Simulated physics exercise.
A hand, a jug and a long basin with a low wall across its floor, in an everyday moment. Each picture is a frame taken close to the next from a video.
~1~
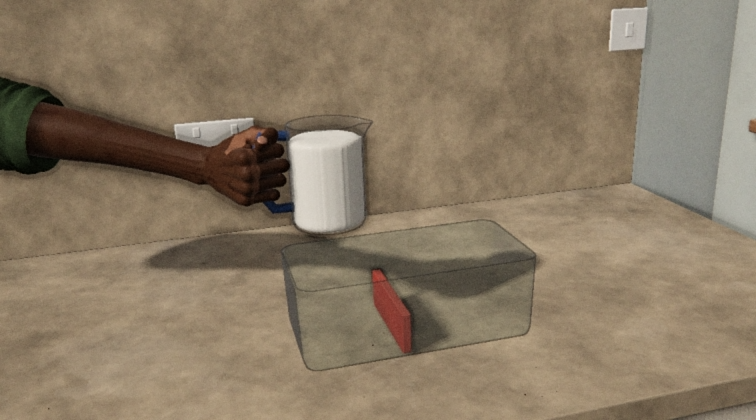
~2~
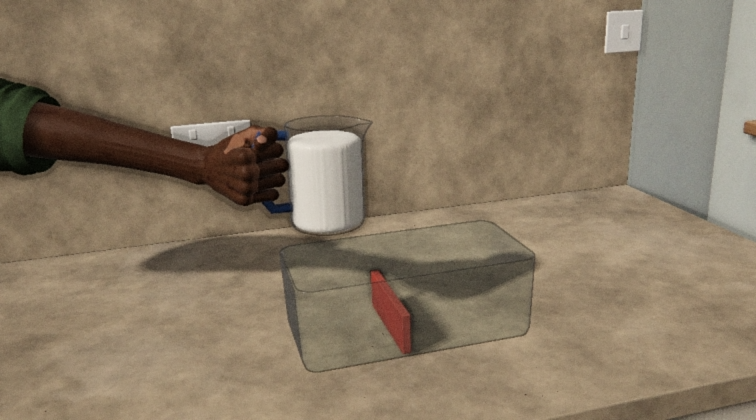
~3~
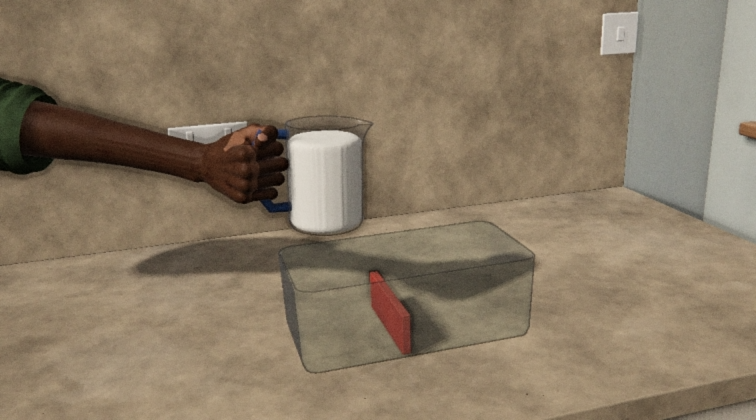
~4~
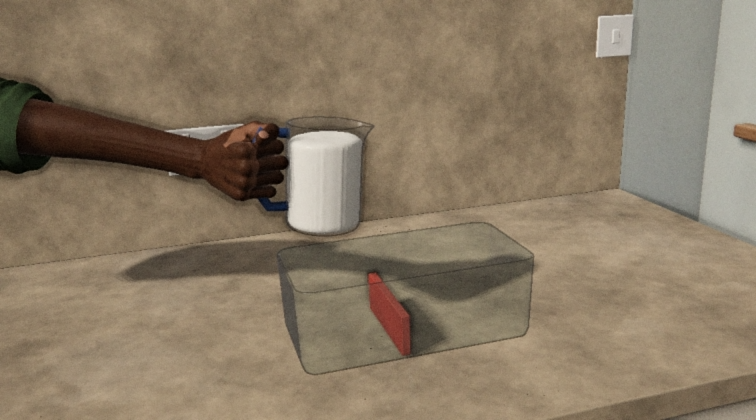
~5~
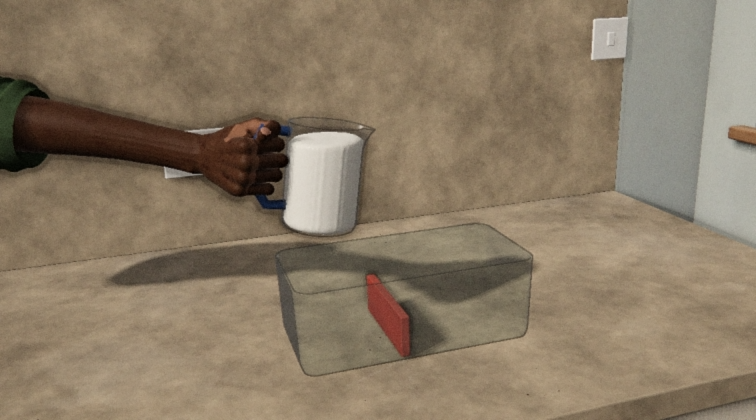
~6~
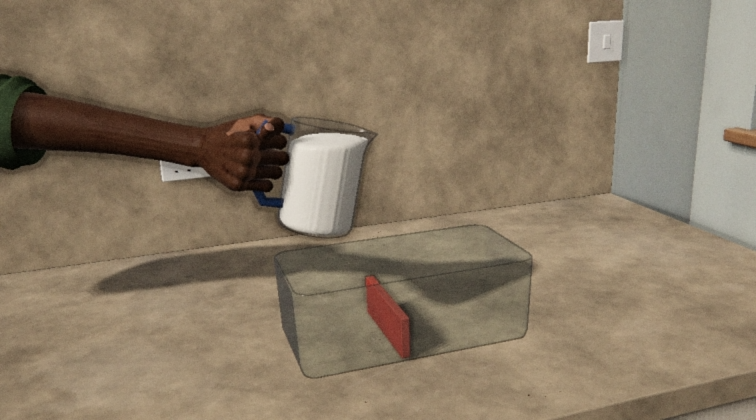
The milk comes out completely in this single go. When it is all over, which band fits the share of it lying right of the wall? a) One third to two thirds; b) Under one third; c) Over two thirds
c.
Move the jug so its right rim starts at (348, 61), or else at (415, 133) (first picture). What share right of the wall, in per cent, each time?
About 95 per cent, then about 95 per cent.
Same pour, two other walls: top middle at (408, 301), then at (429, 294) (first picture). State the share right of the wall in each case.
With the first placement it is 85 %, with the second 60 %.
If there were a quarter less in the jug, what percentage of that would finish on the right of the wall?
Estimated share: Close to 95 per cent.
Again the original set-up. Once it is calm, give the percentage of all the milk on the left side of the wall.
It comes to some 5 per cent.
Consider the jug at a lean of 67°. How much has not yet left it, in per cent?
About 85 % remains.
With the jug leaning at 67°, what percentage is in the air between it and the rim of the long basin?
Close to 10 in a hundred.
A moment on, the jug is tipped part way and 83 per cent is still to pour, 0 is left of the wall and 6 right of it.
Next, the jug is tipped right over and 25 per cent is still to pour, 1 is left of the wall and 59 right of it.
Then the jug is tipped right over and 0 per cent is still to pour, 3 is left of the wall and 95 right of it.
Later the jug is tipped right over and 0 per cent is still to pour, 4 is left of the wall and 95 right of it.
In the end 4 per cent lies left of the wall, 95 right of it and 1 outside.
